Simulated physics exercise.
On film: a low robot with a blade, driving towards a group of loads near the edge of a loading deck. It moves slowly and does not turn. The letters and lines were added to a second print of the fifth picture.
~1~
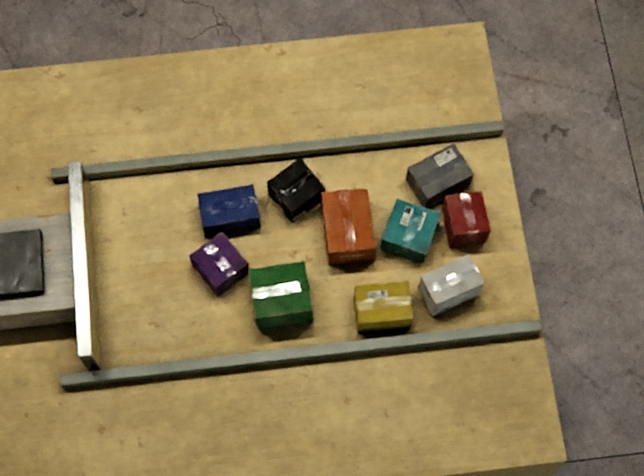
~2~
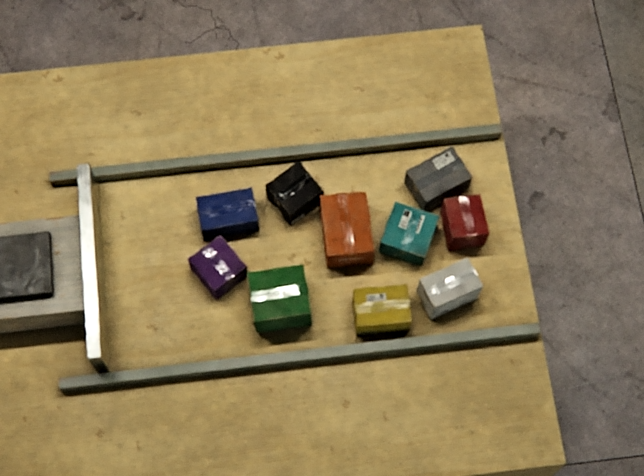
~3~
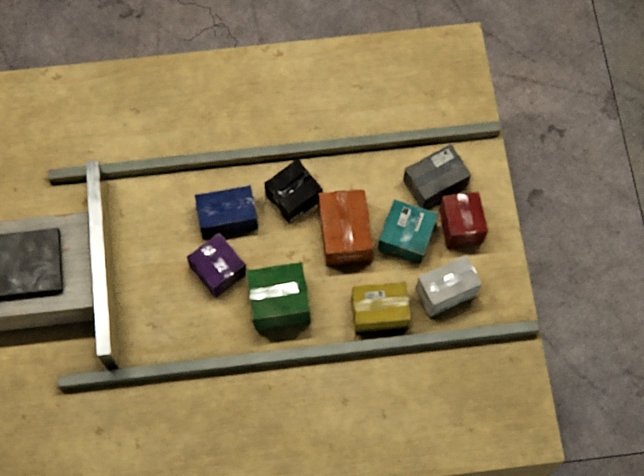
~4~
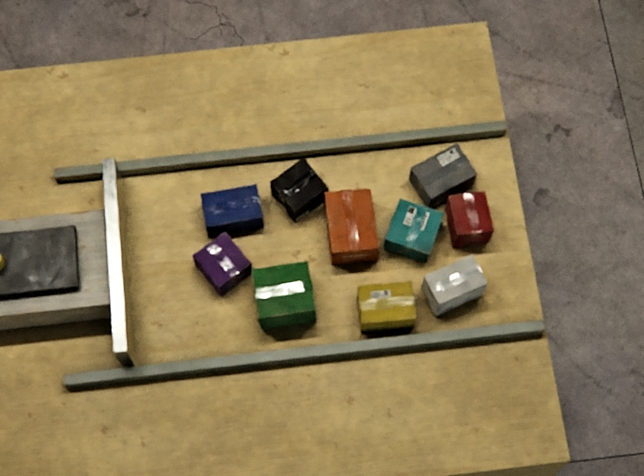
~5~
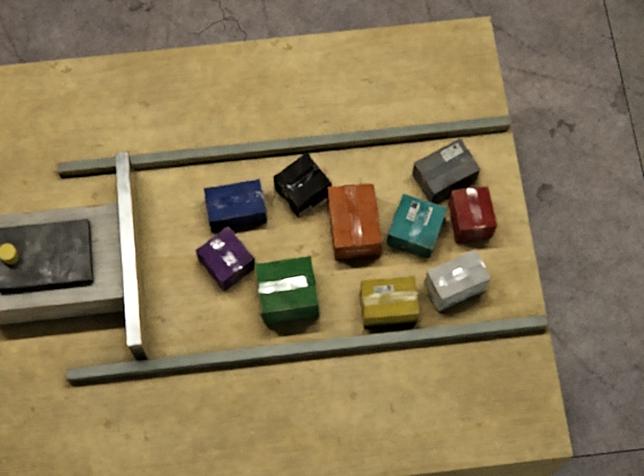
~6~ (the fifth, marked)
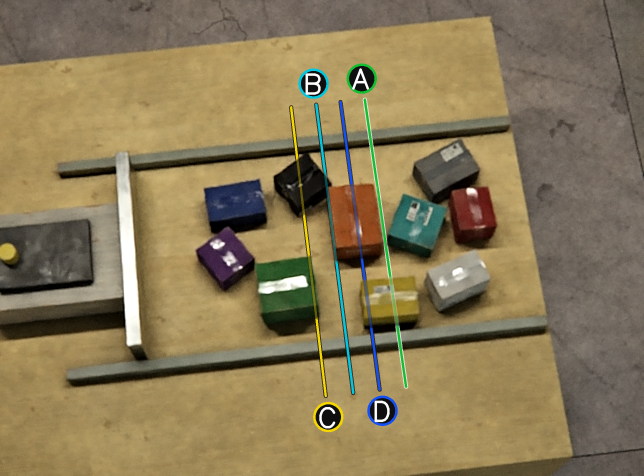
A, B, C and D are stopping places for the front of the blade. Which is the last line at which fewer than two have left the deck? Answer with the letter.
As far as mark A.
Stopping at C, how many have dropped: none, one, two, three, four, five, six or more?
The count is none.
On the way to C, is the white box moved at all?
No.
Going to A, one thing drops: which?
It is the red parcel.
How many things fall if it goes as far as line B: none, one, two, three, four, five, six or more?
By then, none.
On the marked copy, A at (385, 237); B at (334, 242); C at (308, 245); D at (359, 240).
With A. Early on, robot (144, 244); blue parcel (254, 204); purple box (257, 249).
Further on, robot (237, 234); red parcel (487, 215); white box (464, 280).
At the end, robot (306, 226); red parcel over the edge; white box (533, 280); one fallen.
As for the rest, B is within the limit but short; C is within the limit but short; D is within the limit but short.
